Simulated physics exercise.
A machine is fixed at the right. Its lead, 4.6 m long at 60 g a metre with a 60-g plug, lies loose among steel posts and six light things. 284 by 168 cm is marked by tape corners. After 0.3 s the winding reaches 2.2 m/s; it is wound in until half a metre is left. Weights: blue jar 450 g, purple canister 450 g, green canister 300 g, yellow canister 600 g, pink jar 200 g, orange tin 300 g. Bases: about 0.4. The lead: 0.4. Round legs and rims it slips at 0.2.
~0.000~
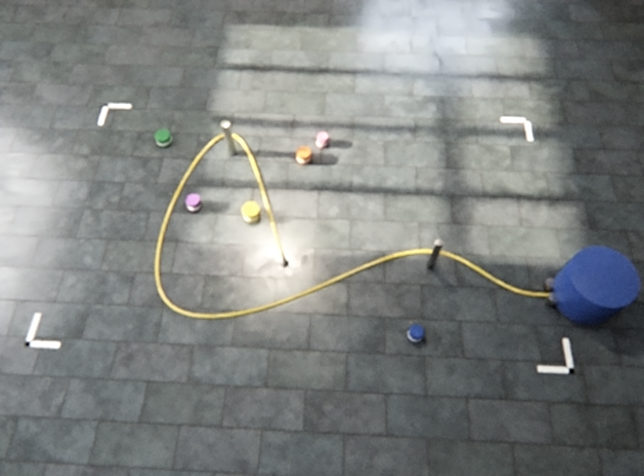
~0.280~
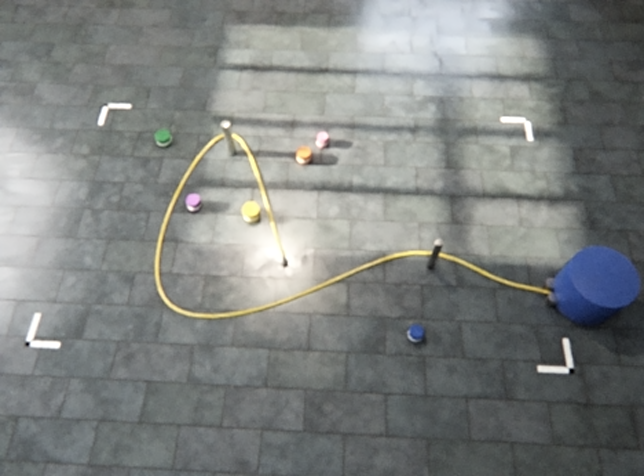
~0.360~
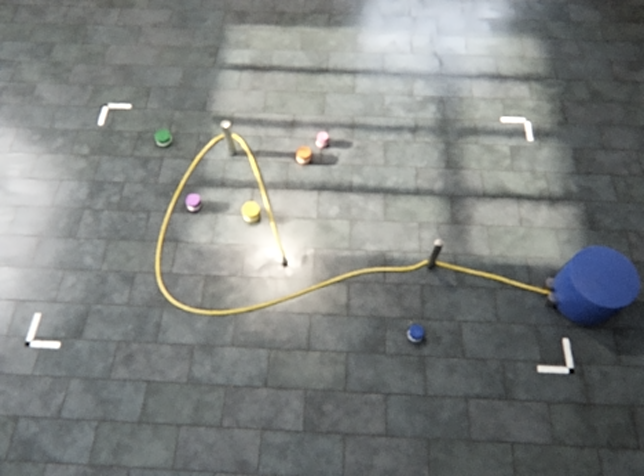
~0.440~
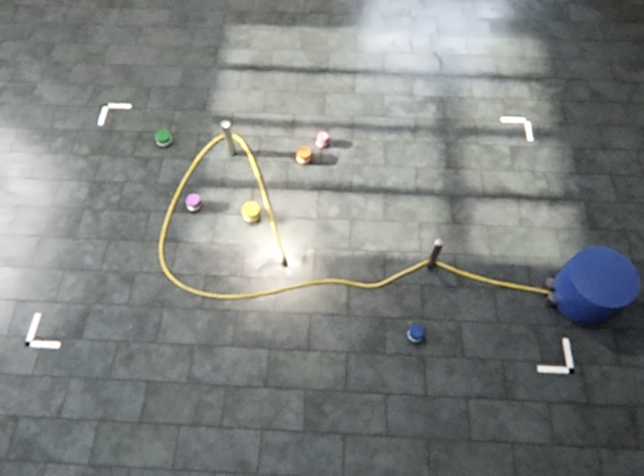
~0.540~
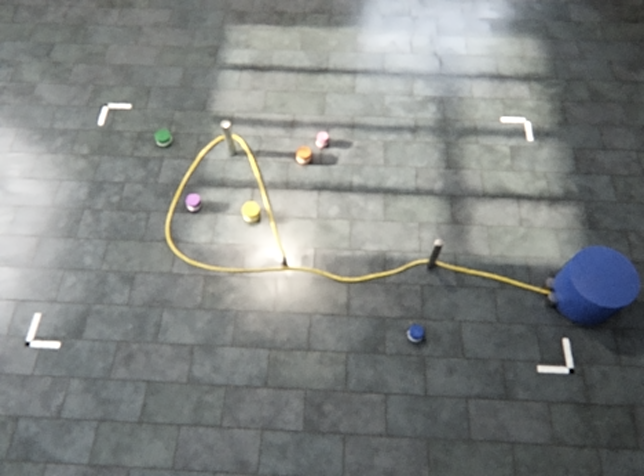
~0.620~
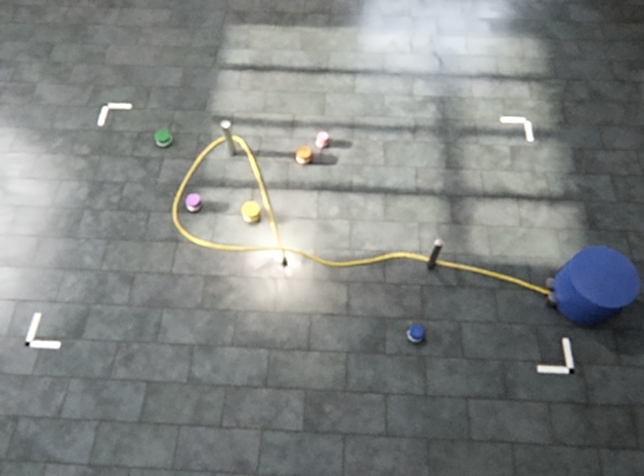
Yellow cord drawing in toward a blue drum at right, its wide loop shrinking around purple and yellow canisters on grey paving.
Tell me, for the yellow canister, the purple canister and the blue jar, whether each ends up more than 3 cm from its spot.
The yellow canister travels, the purple canister travels, the blue jar travels.
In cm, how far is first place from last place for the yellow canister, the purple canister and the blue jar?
Yellow canister 10 cm, purple canister 30 cm, blue jar 190 cm.
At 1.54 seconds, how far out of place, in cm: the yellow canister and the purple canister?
Shifts - yellow canister: Around 10 cm; purple canister: Around 30 cm.
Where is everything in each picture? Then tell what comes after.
In the first frame, shows, yellow canister (251, 209); purple canister (193, 200); blue jar (417, 331); posts (225, 123) (440, 243); lead runs through (481, 272) (328, 283) (167, 302) (189, 172) (264, 193).
In the second frame, shows, lead runs through (483, 273) (167, 302) (264, 194).
In the third frame, shows, lead runs through (495, 277) (172, 300) (264, 194).
In the fourth frame, shows, lead runs through (516, 287) (192, 291) (264, 194).
In the fifth frame, shows, lead runs through (554, 293) (227, 270) (264, 194).
In the sixth frame, shows, yellow canister (251, 209); purple canister (193, 200); blue jar (417, 331); lead runs through (419, 257) (260, 249) (188, 177) (264, 194).
By 1.1 s, plug at (265, 203); purple canister 24 cm off its start.
By 1.5 s, plug at (214, 261); purple canister 31 cm off its start, yellow canister 10 cm off its start.
By 2.0 s, plug at (390, 236); blue jar lifted 6 cm, purple canister 31 cm off its start at (245, 189), yellow canister 10 cm off its start at (264, 200).
By 2.5 s, plug at (542, 289); blue jar 165 cm off its start, purple canister 31 cm off its start, yellow canister 10 cm off its start.
By 3.3 s, plug at (542, 290); blue jar 187 cm off its start at (572, 110), purple canister 31 cm off its start at (245, 189), yellow canister 10 cm off its start at (264, 200).
